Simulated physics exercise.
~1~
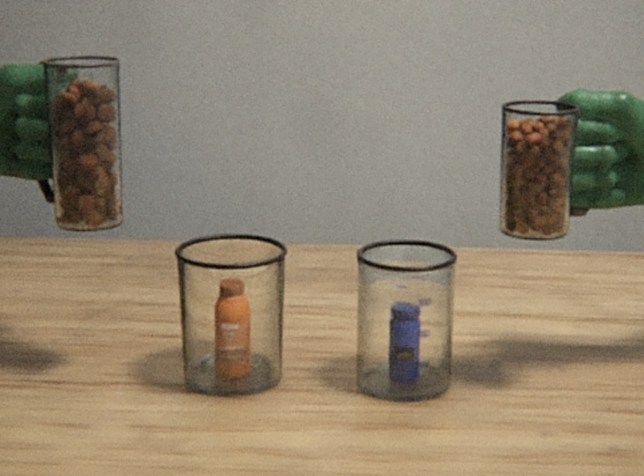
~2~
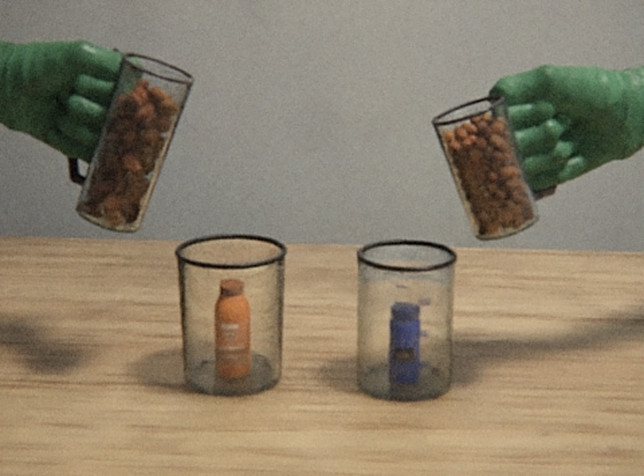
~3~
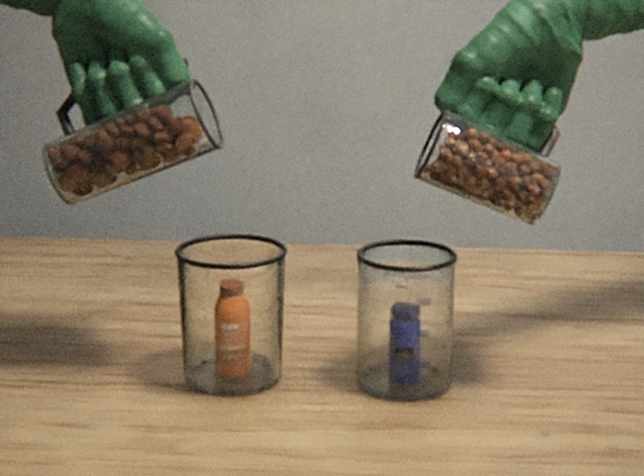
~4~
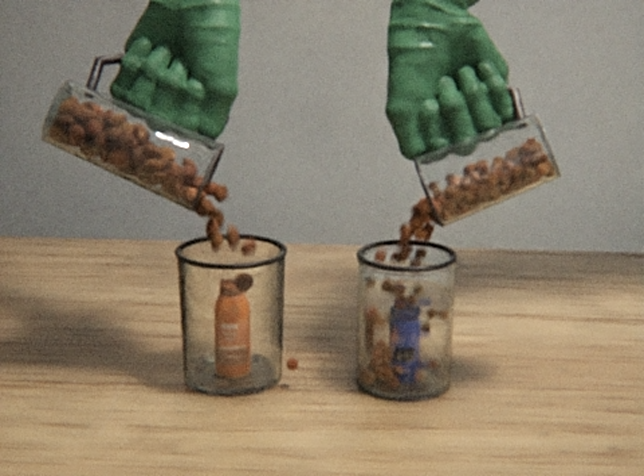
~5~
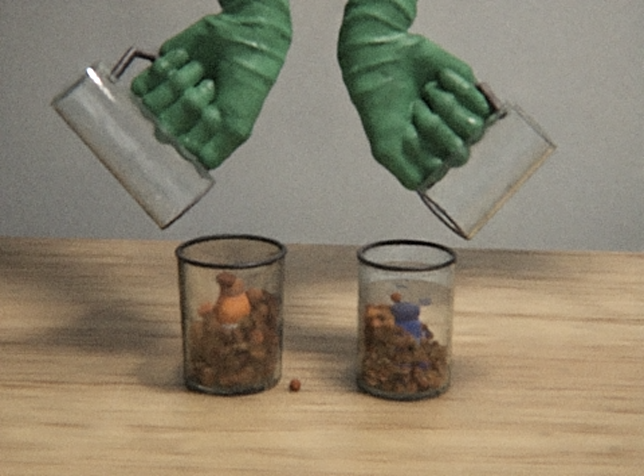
On a pale wooden counter before a plain grey wall, seen from the front by a still camera, a small orange bottle stands in a clear glass on the left and a blue one in a clear beaker on the right. Above them, two green hands hold clear cups full of brown, nut-like pieces. The hands bring the cups inward and tip them onto their sides. The pieces tumble into both containers, and one lands on the counter between them. Finally both cups are tipped mouth down, empty, and the heaped pieces surround the bottles, whose tops still show.
